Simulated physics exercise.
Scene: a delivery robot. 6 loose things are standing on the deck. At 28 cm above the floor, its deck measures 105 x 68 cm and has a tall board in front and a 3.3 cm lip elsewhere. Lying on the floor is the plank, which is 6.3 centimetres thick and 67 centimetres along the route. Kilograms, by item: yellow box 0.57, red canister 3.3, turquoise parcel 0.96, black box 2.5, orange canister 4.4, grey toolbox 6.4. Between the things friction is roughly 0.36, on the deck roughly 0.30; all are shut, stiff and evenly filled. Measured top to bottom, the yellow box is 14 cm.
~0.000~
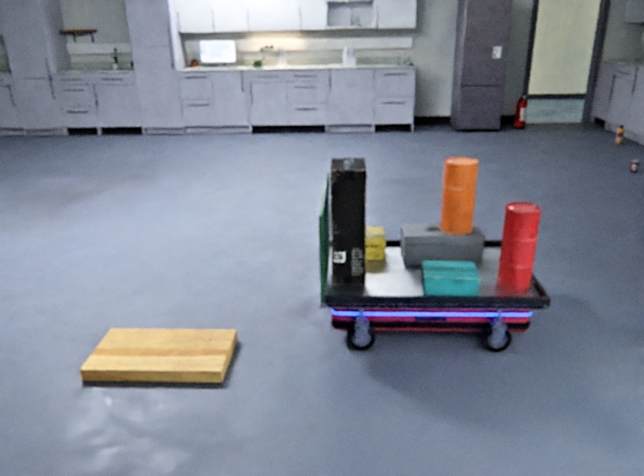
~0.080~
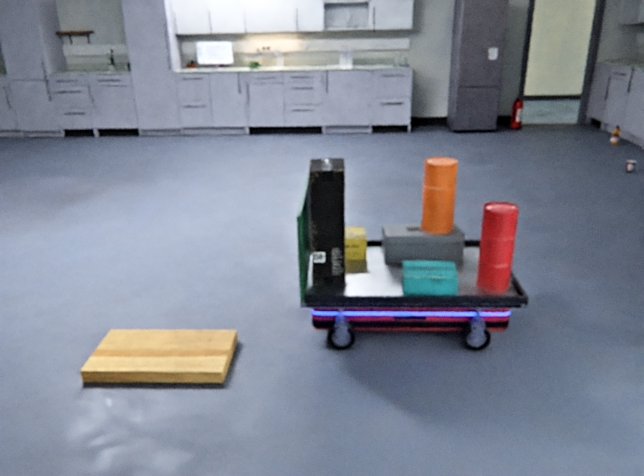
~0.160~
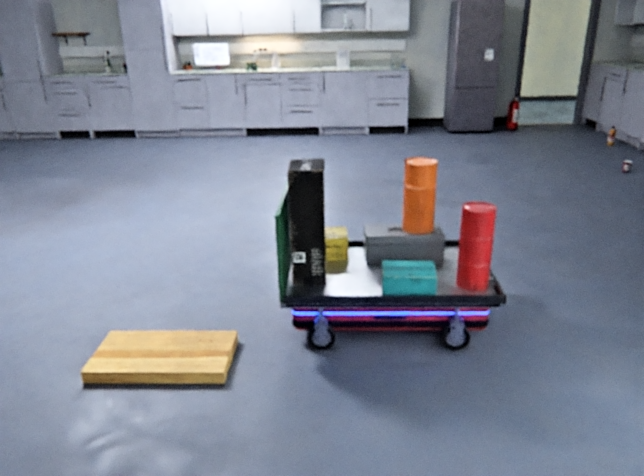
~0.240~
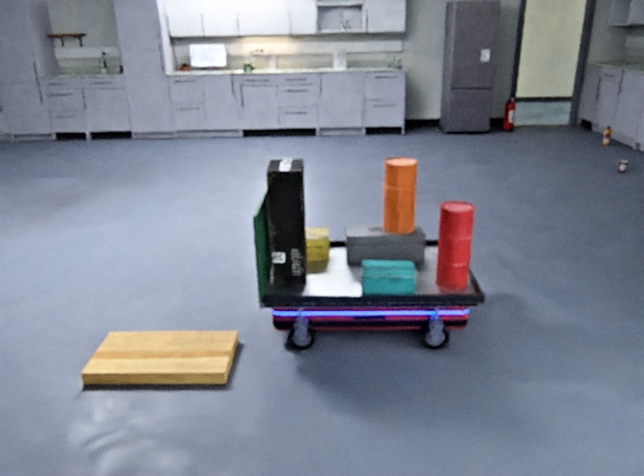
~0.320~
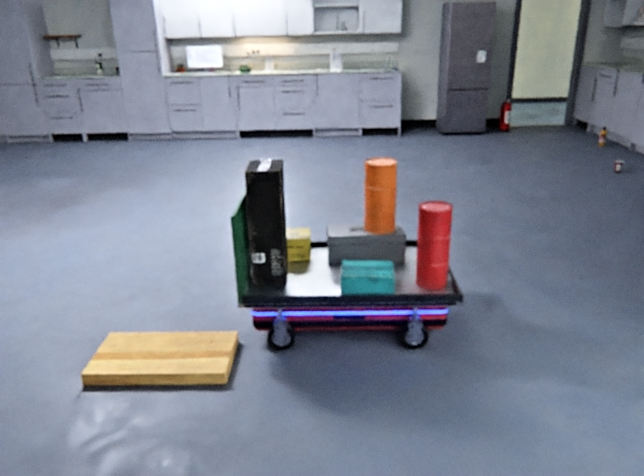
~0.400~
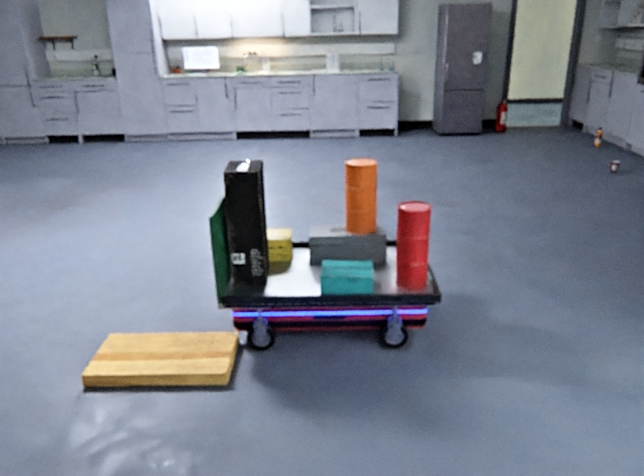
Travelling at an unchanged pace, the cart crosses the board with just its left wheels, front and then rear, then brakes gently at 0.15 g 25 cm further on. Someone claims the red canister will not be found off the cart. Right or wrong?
Right, it keeps its place.
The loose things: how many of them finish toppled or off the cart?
My answer is 3.
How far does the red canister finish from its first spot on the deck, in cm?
I'd put it at about 34 centimetres.
By 1.10 s, cart 143 cm along; red canister tilted 9° near (227, 221); black box on its side; turquoise parcel tilted 9°.
By 1.70 s, cart 221 cm along; red canister tilted 60° near (56, 247); black box on its side; orange canister tilted 16°.
When it is over (3.1 s), off the cart, orange canister; lying over on the deck, red canister and black box; not toppled but over 10 cm from the start, turquoise parcel; the other 2 within 10 cm of the start.
